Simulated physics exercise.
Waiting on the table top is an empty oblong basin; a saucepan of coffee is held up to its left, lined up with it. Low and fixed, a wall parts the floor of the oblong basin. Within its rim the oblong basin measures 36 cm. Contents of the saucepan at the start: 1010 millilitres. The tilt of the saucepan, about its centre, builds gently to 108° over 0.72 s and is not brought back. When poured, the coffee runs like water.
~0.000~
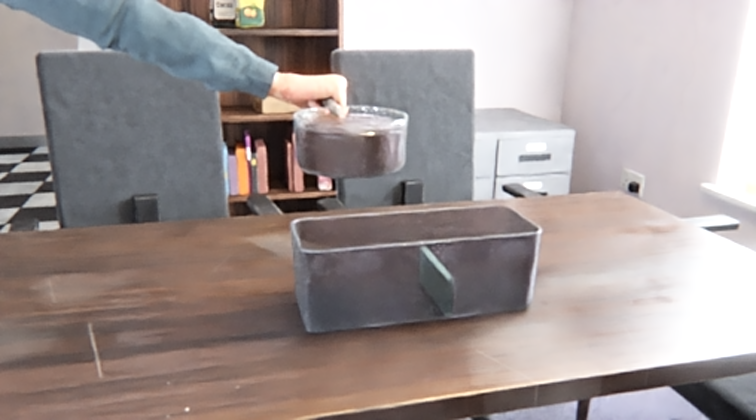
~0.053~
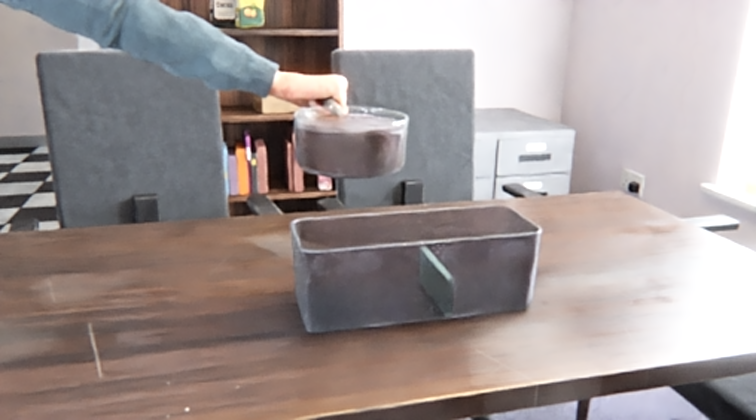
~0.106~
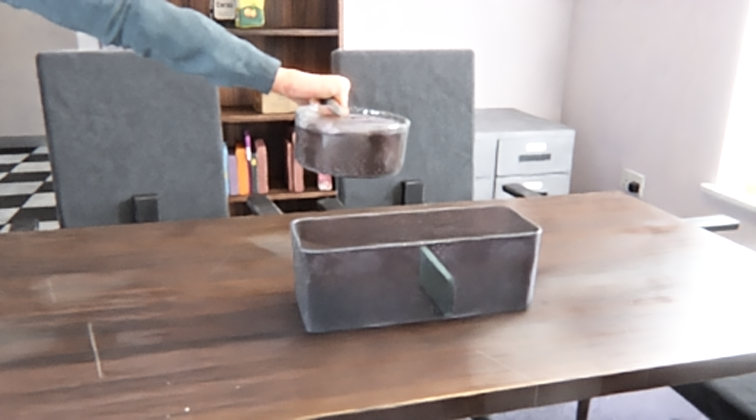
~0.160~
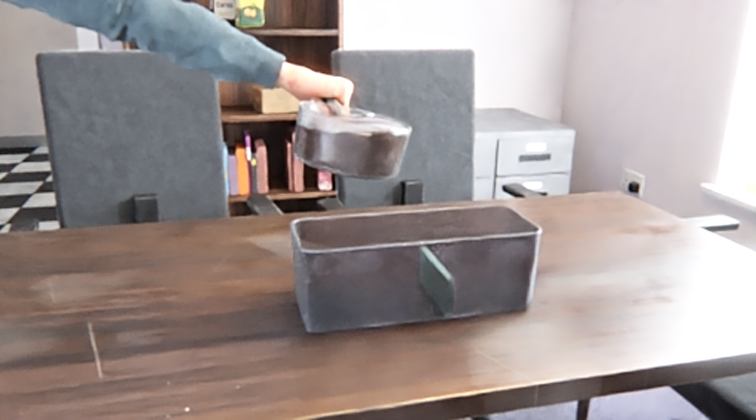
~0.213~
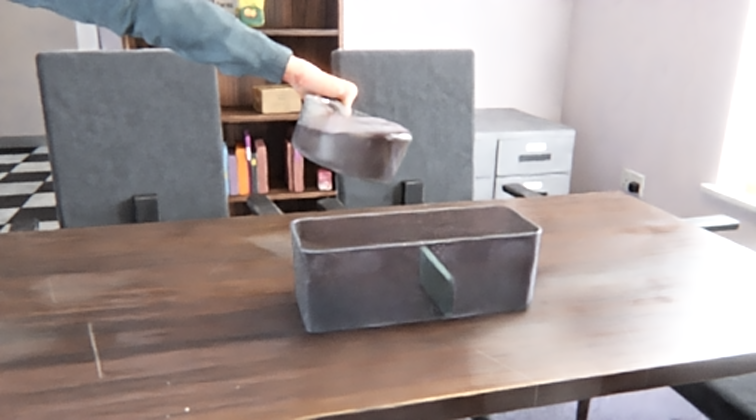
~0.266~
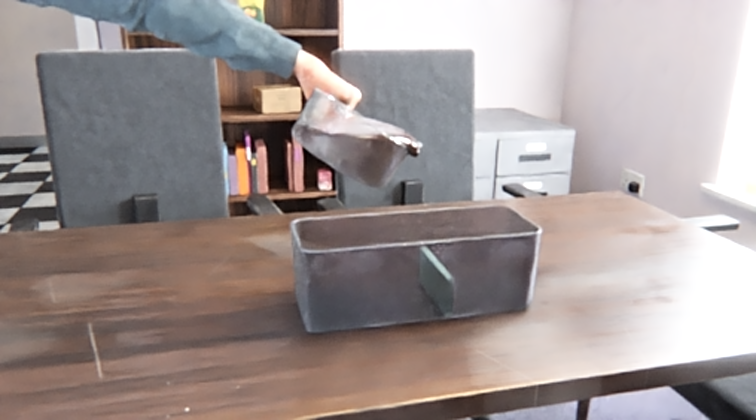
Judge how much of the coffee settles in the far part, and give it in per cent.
Some 41 per cent settles in the far part.
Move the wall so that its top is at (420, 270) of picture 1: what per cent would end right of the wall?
Estimate: About 65 percent.
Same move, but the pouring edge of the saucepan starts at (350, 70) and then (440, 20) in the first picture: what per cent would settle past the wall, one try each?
Near 10 in a hundred on the first go and near 75 in a hundred on the second.
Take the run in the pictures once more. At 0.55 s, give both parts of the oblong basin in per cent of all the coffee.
Left: Around 10. Right: Around 30.
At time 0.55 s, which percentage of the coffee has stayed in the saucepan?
20 %.
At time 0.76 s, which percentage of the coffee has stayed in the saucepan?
Remaining share: Approx. 3 %.
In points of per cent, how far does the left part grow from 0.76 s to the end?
About 9 percent, give or take.
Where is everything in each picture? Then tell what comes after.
The first picture shows tilt 0°; pouring edge (404, 115); surface from (296, 125) to (401, 121); the oblong basin's rim runs from (296, 236) to (525, 219); the wall's top is at (436, 263).
The second picture shows tilt 1°; pouring edge (404, 117); surface from (296, 124) to (402, 122).
The third picture shows tilt 6°; pouring edge (406, 121); surface from (298, 123) to (403, 123).
The fourth picture shows tilt 13°; pouring edge (407, 128); surface from (299, 123) to (405, 125).
The fifth picture shows tilt 22°; pouring edge (408, 137); surface from (299, 123) to (405, 131); 2 per cent is over the edge.
The sixth picture shows tilt 32°; pouring edge (407, 147); surface from (298, 123) to (398, 136); 7 per cent is over the edge.
After 0.55 s the tilt is 94° and 20 per cent is still to pour, 9 is left of the wall and 31 right of it.
After 0.76 s the tilt is 108° and 3 per cent is still to pour, 46 is left of the wall and 38 right of it.
After 0.98 s the tilt is 108° and 0 per cent is still to pour, 53 is left of the wall and 40 right of it.
After 1.22 s the tilt is 108° and 0 per cent is still to pour, 54 is left of the wall and 41 right of it.
In the end 54 per cent lies left of the wall, 41 right of it and 5 outside.
